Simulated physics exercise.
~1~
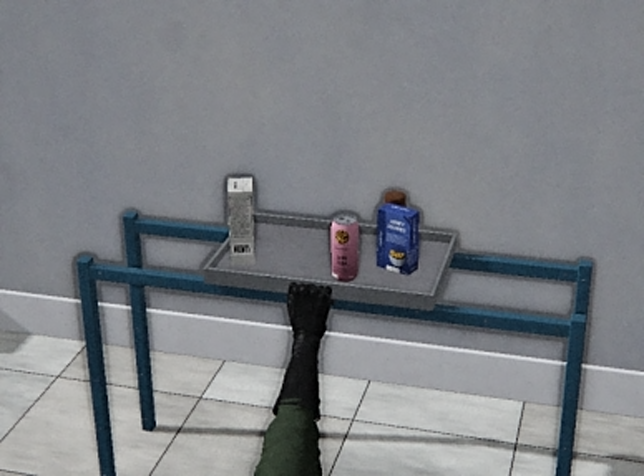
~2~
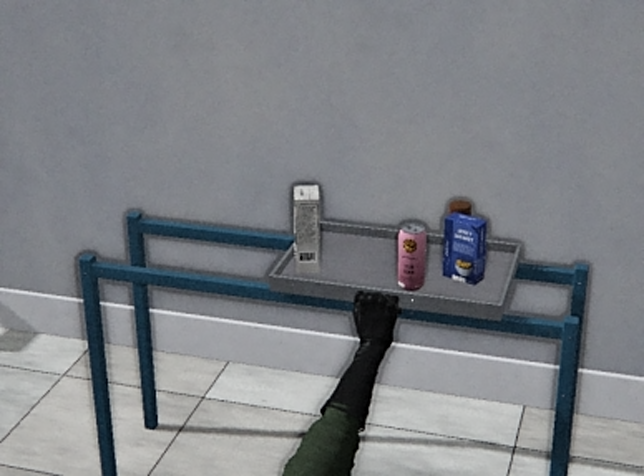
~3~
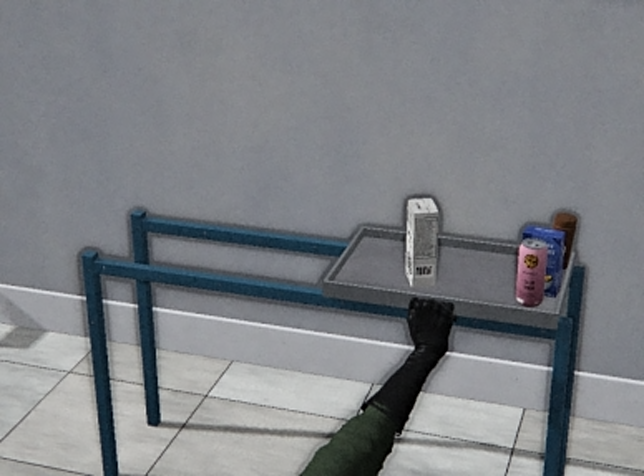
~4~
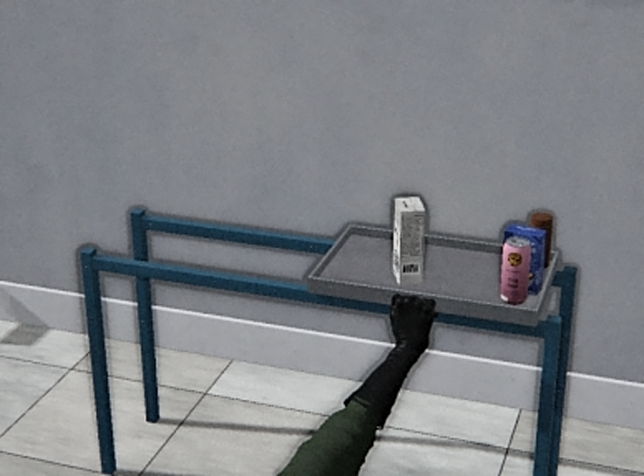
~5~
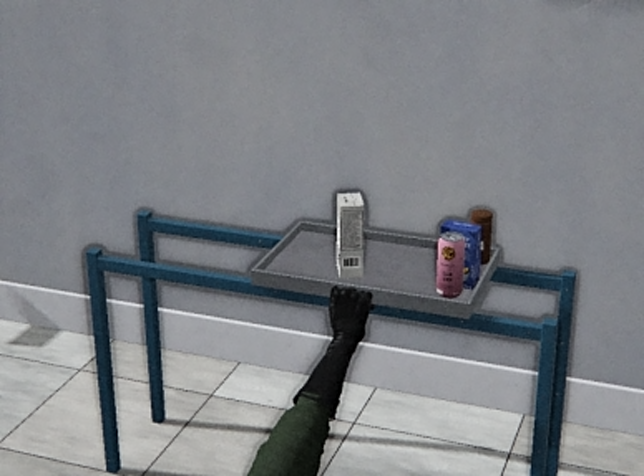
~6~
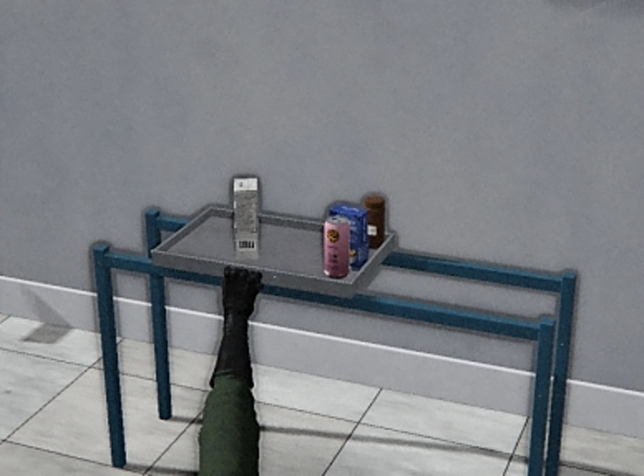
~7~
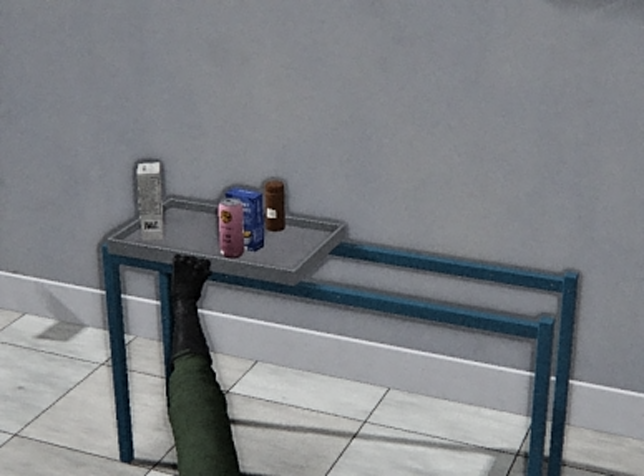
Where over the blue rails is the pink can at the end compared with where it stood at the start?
At the start the pink can stands near the middle of the blue rails, and by the end it is farther left, nearer their left end.
